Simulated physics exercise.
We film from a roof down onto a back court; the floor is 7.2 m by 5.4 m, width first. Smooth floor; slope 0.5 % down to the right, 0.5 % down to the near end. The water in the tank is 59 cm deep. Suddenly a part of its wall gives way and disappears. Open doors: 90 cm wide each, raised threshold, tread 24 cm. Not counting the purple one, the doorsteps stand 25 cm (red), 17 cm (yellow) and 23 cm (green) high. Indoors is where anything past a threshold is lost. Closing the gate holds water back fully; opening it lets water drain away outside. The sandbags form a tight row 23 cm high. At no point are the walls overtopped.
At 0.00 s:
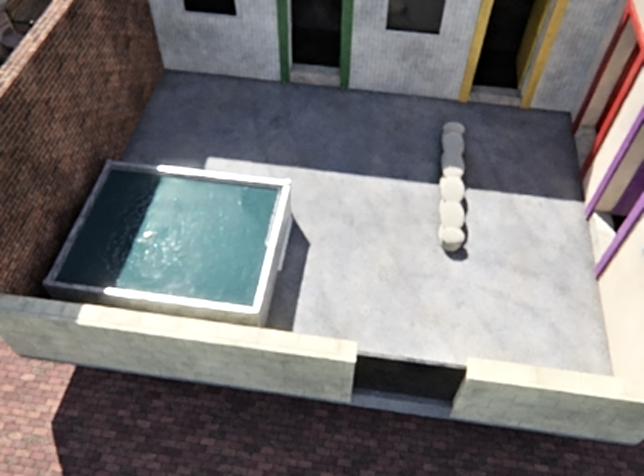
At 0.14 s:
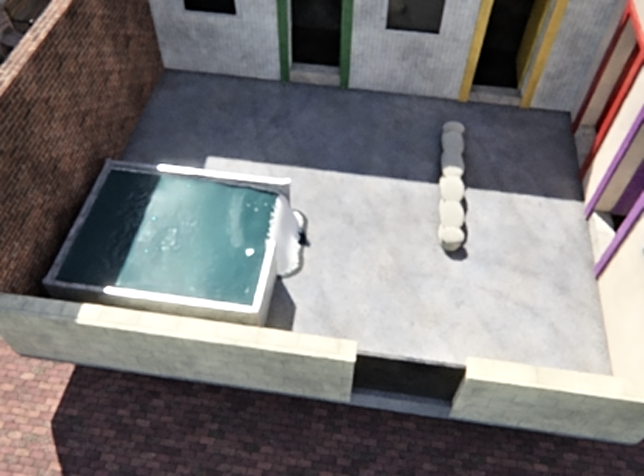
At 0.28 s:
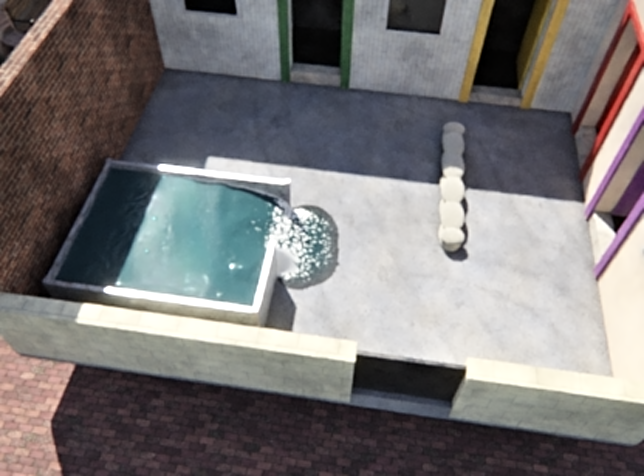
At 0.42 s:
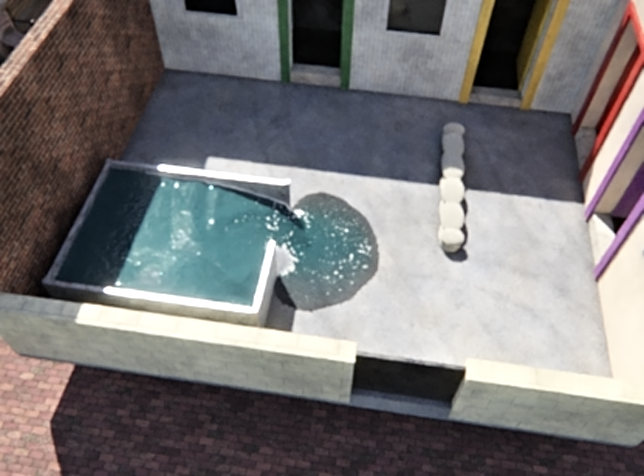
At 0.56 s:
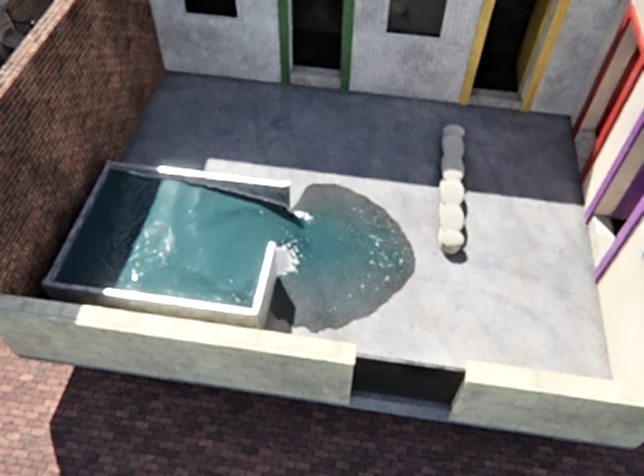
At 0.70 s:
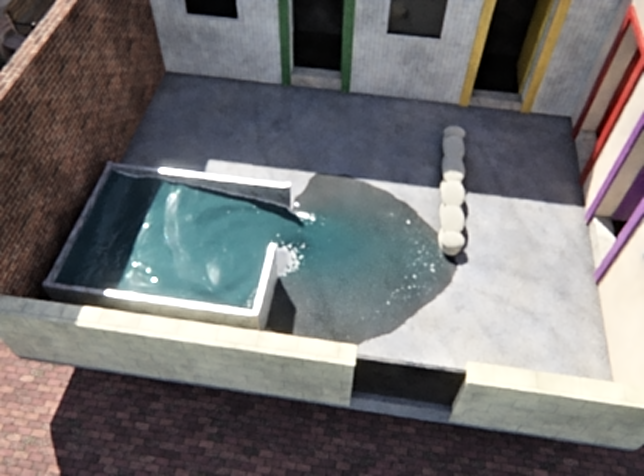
In a walled back court seen from above, a raised tank of water stands still until part of its right wall gives way; water pours through the gap and spreads rightward across the pale floor to a row of rounded stones.
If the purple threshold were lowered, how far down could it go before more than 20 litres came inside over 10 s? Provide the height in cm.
Down to about 7 cm.
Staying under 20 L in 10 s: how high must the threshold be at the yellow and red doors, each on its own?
You'd want about 8.5 centimetres at yellow and about 11.5 centimetres at red.
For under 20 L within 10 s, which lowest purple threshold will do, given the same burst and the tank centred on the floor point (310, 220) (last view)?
Then close to 10.0 cm.
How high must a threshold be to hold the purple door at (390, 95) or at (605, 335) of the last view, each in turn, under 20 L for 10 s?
In turn: About 15 cm, about 19 cm.
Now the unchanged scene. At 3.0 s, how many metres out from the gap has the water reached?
Close to 5.2 metres, I'd say.
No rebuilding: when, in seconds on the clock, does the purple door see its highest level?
Peak: Close to 4.0 s.
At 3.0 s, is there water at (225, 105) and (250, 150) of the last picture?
Note: Point one not yet reached; point two not yet reached.
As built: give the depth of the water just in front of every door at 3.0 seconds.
Depths in cm: Red 0, yellow 6, green 2, purple 8.
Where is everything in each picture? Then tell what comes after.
In the first picture, the tank at (177, 233) is whole and still, 59 cm deep; the purple door at (621, 197) is dry.
In the second picture, the gap is at (279, 232), the front 0.3 m out at (294, 271); the back of the tank holds 59 cm.
In the third picture, the gap is at (280, 233), the front 0.8 m out at (330, 265); the back of the tank holds 59 cm.
In the fourth picture, the gap is at (279, 235), the front 1.3 m out at (369, 271); the back of the tank holds 59 cm.
In the fifth picture, water pours out at (279, 237) and has run 1.8 m, to (409, 263); about 5 cm deep outside, 59 cm at the back.
In the sixth picture, water pours out at (280, 237) and has run 2.4 m, to (449, 266); about 4 cm deep outside, 59 cm at the back; 2.1 m in a straight line remain to the purple door at (621, 202).
After 1.4 s water covers 30 % of the floor, deepest (38 cm) near (289, 238); it has not reached the purple door.
After 3.0 s water covers 45 % of the floor, deepest (30 cm) near (603, 402); 8 cm at the purple door, 0 litres in over its 22 cm threshold.
After 10.0 s water covers 95 % of the floor, deepest (16 cm) near (590, 414); 7 cm at the purple door, 0 litres in over its 22 cm threshold.
At the purple door as built, the water arrived by 1.8 s and peaked near 10 cm at 4.2 s.
With a threshold of 6 cm, 33 litres would have come in within the 10 s; with 8 cm, 10 litres. So under 20 litres takes about 7 cm.
